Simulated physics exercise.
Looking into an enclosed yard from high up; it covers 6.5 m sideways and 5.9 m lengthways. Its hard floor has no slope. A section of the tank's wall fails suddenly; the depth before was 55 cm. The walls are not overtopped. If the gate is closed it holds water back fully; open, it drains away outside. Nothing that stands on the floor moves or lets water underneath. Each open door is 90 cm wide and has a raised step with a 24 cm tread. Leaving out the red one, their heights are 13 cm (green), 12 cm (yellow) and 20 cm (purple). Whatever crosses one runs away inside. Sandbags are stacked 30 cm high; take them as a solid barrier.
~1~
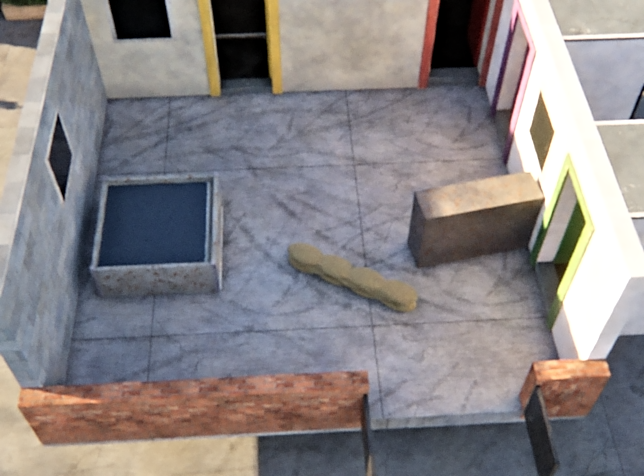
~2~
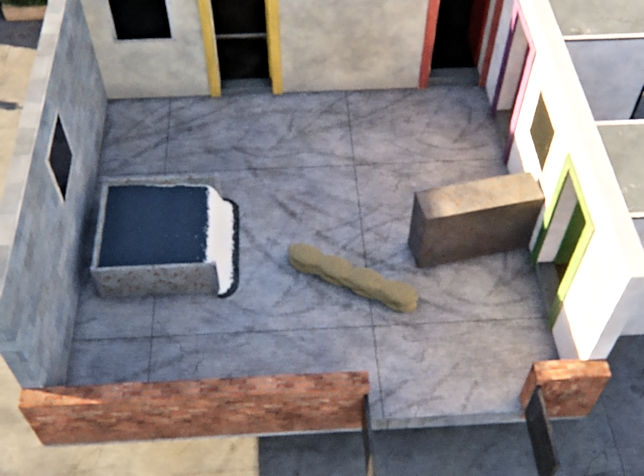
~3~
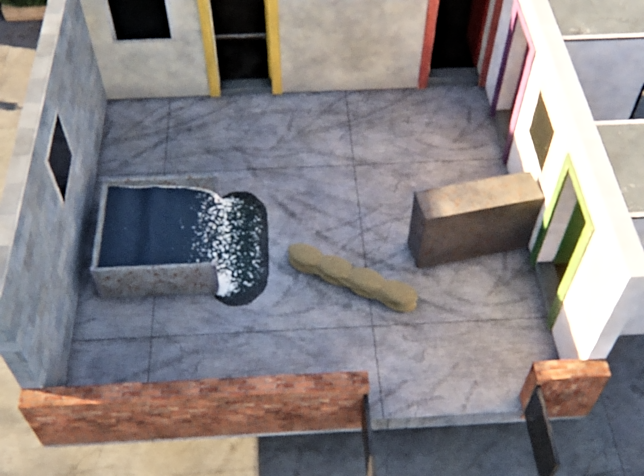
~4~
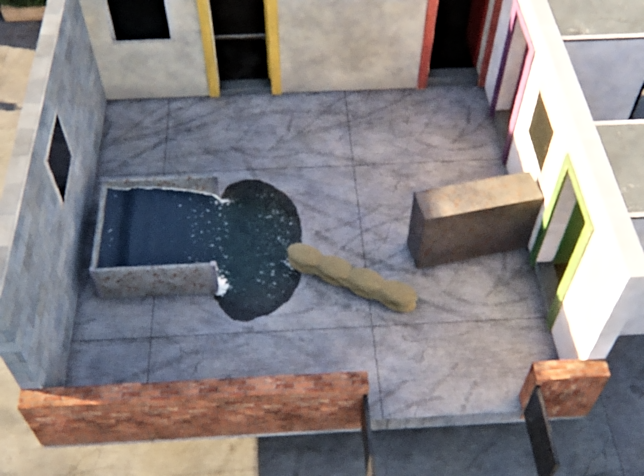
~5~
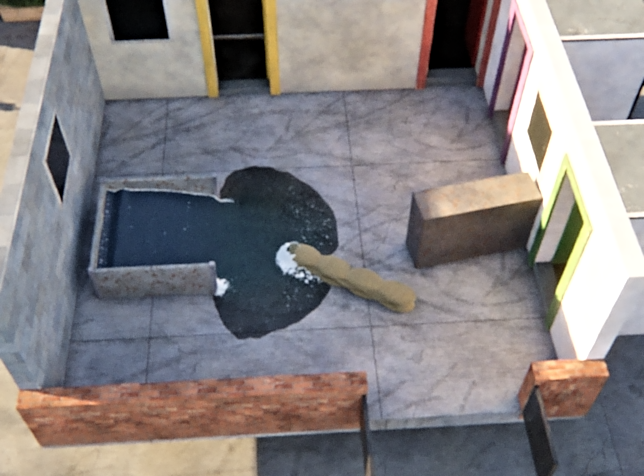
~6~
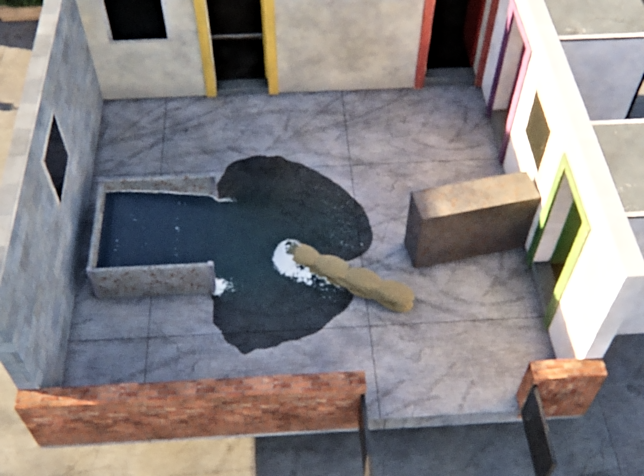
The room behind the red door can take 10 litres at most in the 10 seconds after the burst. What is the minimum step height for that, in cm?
About 17 cm.
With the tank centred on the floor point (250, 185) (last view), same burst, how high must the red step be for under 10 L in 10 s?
About 20 cm.
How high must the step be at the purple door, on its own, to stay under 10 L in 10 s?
Roughly 12.0 cm at purple.
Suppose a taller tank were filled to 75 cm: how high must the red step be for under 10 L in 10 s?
Some 26 cm.
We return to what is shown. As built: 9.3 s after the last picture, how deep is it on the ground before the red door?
Roughly 3.0 cm deep.
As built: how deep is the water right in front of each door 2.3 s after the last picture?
In cm: Green 1, red 13, yellow 0, purple 15.
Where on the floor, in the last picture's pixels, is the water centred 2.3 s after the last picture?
At about (348, 225).
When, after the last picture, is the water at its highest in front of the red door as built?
Near 2.8 s.
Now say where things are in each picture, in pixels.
The tank at (158, 223) is whole and still, 55 cm deep; the red door at (461, 39) is dry, in the first picture.
The front is at (230, 288), 0.2 m from the gap at (216, 238); 0.2 m2 of floor is wet, 55 cm left at the back, in the second picture.
The gap is at (216, 239), the front 0.7 m out at (263, 269); the back of the tank holds 55 cm, in the third picture.
The gap is at (216, 240), the front 1.2 m out at (297, 271); the back of the tank holds 51 cm, in the fourth picture.
Water pours out at (214, 240) and has run 1.7 m, to (331, 247); about 6 cm deep outside, 46 cm at the back, in the fifth picture.
Water pours out at (213, 240) and has run 2.2 m, to (365, 238); about 5 cm deep outside, 46 cm at the back; the red door at (456, 39), 5.2 m from the gap, is still 3.1 m from the nearest water, in the sixth picture.
Then, 0.7 s after the last picture water covers 30 % of the floor, deepest (32 cm) near (281, 258); it has not reached the red door.
Then, 2.3 s after the last picture water covers 55 % of the floor, deepest (22 cm) near (482, 89); 13 cm at the red door, 0 litres in over its 20 cm step.
Then, 9.3 s after the last picture water covers 85 % of the floor, deepest (8 cm) near (90, 201); 3 cm at the red door, 4 litres in over its 20 cm step.
At the red door as built, the water peaked near 20 cm, 2.9 s after the last picture.
With a step of 15 cm, 16 litres would have come in within the 10 s; with 20 cm, 4 litres. So under 10 litres takes about 17 cm.
